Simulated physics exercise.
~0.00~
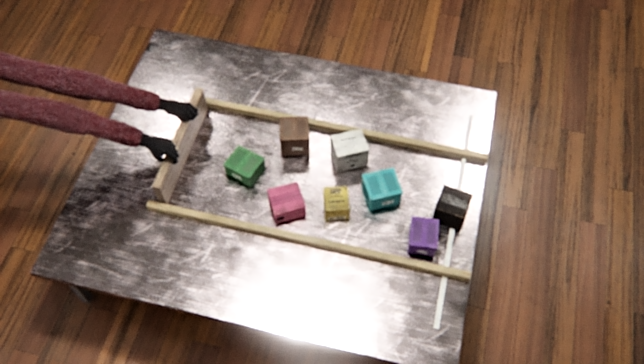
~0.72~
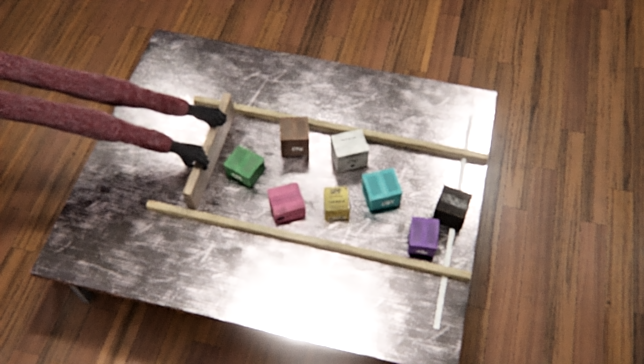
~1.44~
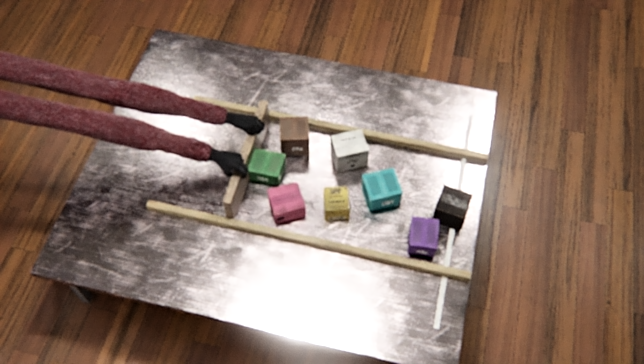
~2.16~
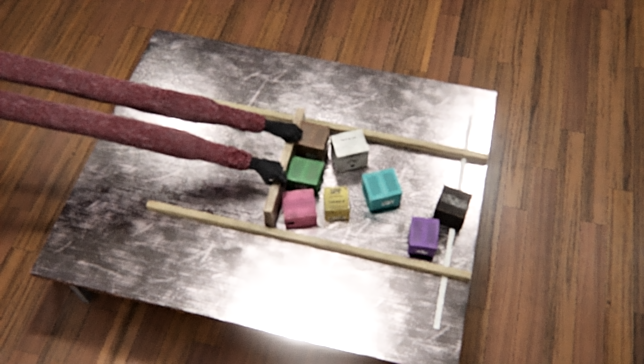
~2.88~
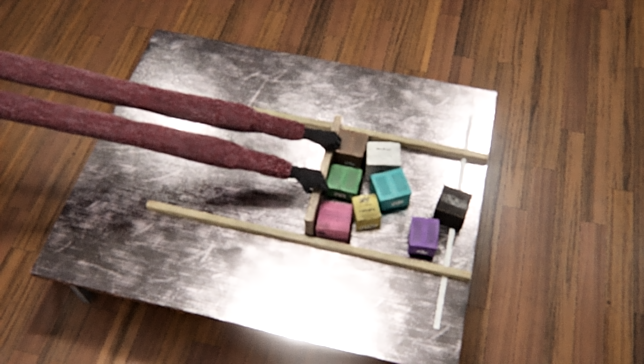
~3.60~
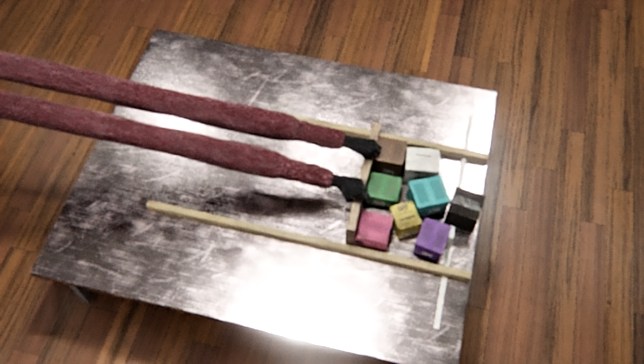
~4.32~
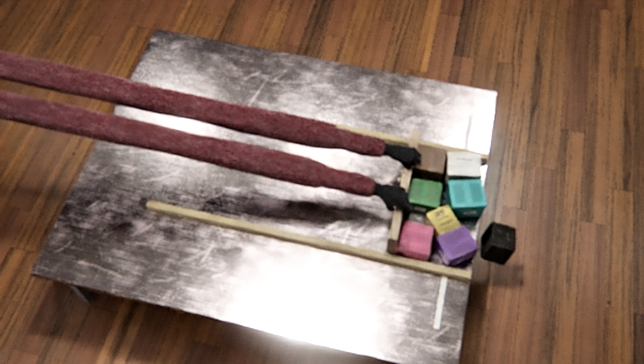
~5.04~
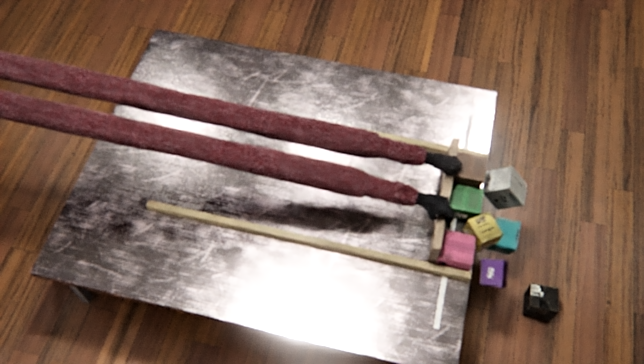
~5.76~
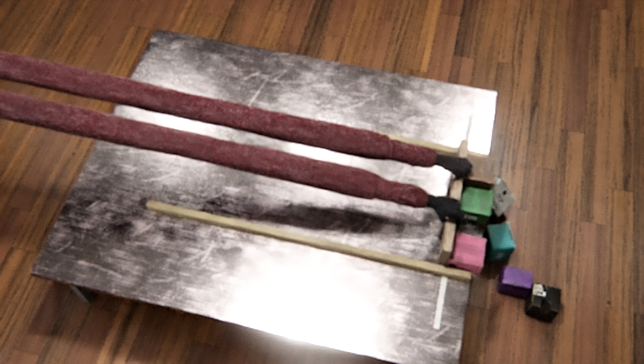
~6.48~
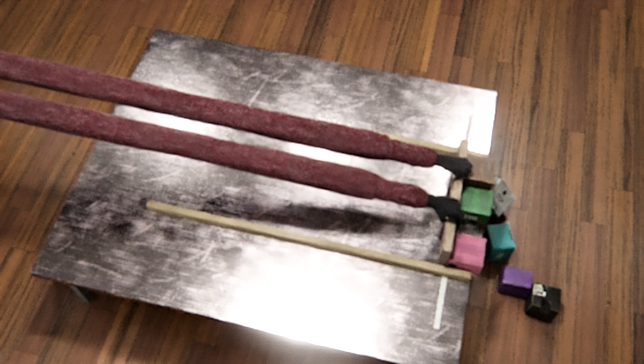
Two arms pushing a plank rightward along a tabletop, sweeping colourful boxes together until several tumble off the edge and others remain.
